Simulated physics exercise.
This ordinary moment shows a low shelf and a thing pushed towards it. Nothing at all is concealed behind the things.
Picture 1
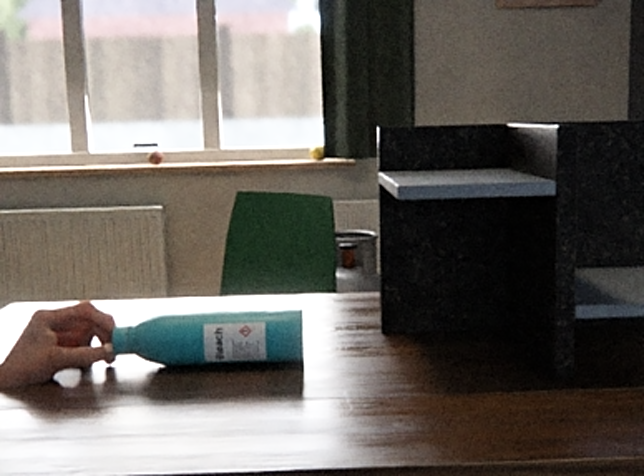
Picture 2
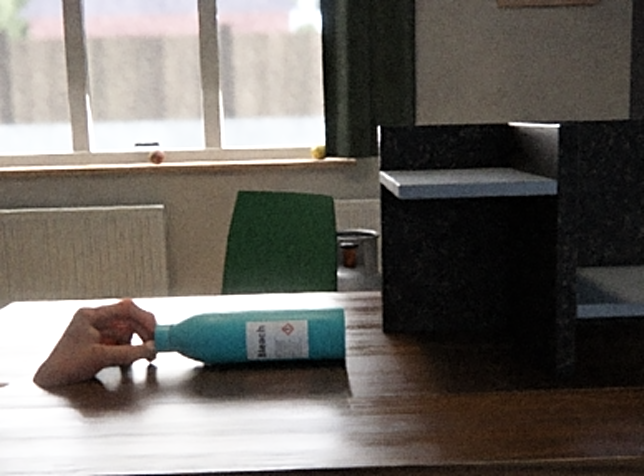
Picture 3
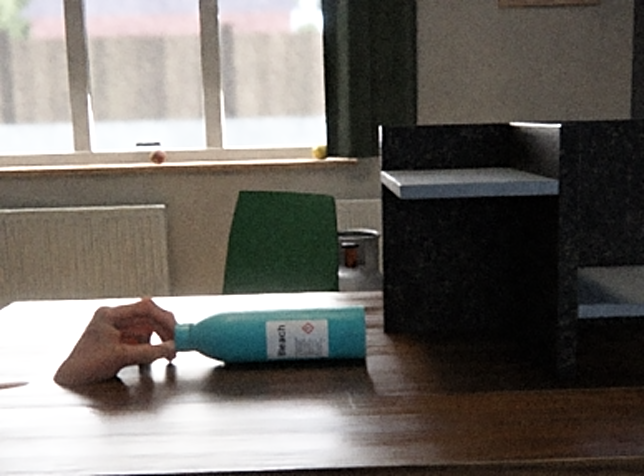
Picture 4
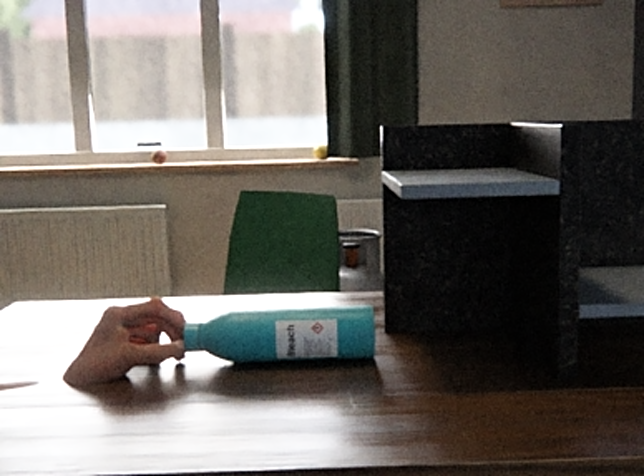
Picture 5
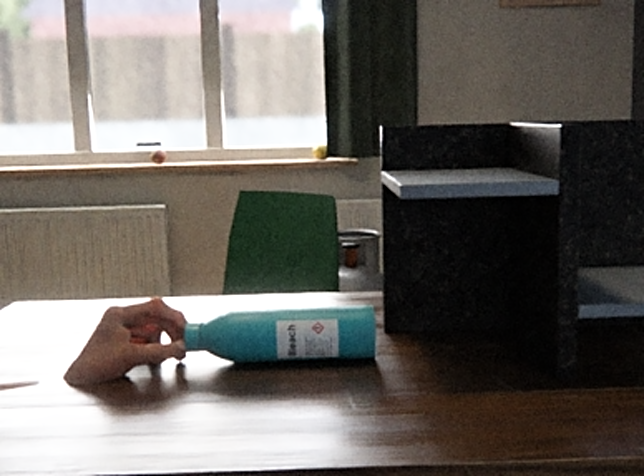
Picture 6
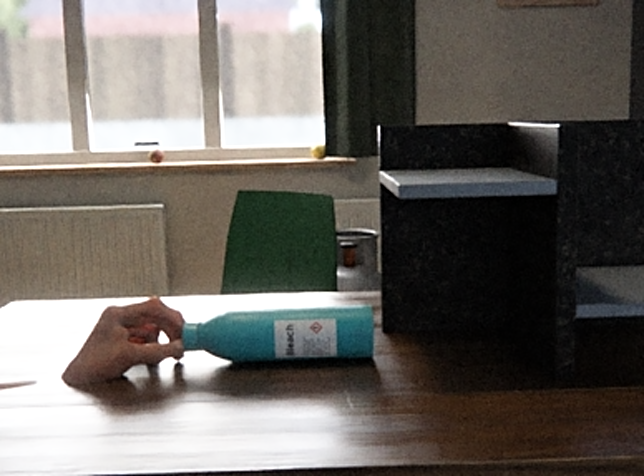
Turquoise bottle lying on its side being slid right across a dark wooden table by a hand, then resting still, still held.
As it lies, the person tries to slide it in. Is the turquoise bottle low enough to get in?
Outcome: The turquoise bottle fits underneath.
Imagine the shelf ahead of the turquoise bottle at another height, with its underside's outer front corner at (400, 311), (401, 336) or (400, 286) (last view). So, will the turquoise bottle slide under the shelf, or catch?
Lab note - height 1: Passes; height 2: Jams; height 3: Passes.
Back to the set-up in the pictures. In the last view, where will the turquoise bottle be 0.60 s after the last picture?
I'd look for it close to (360, 332).
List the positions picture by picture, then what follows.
Hand sliding it forward; turquoise bottle (210, 338); shelf (536, 240), in the first frame.
Hand sliding it forward; turquoise bottle (251, 336); shelf (537, 239), in the second frame.
Hand sliding it forward; turquoise bottle (271, 335); shelf (539, 239), in the third frame.
Hand sliding it forward; turquoise bottle (280, 335); shelf (540, 239), in the fourth frame.
Hand sliding it forward; turquoise bottle (280, 335); shelf (539, 239), in the fifth frame.
Hand sliding it forward; turquoise bottle (278, 335); shelf (537, 239), in the sixth frame.
Then, 0.34 s later than the last frame, turquoise bottle sliding up to the opening near (312, 334).
Then, 0.60 s later than the last frame, turquoise bottle part of the way in near (360, 332).
Then, 0.82 s later than the last frame, turquoise bottle part of the way in near (401, 331).
When it is over, the turquoise bottle goes under, near (426, 330).
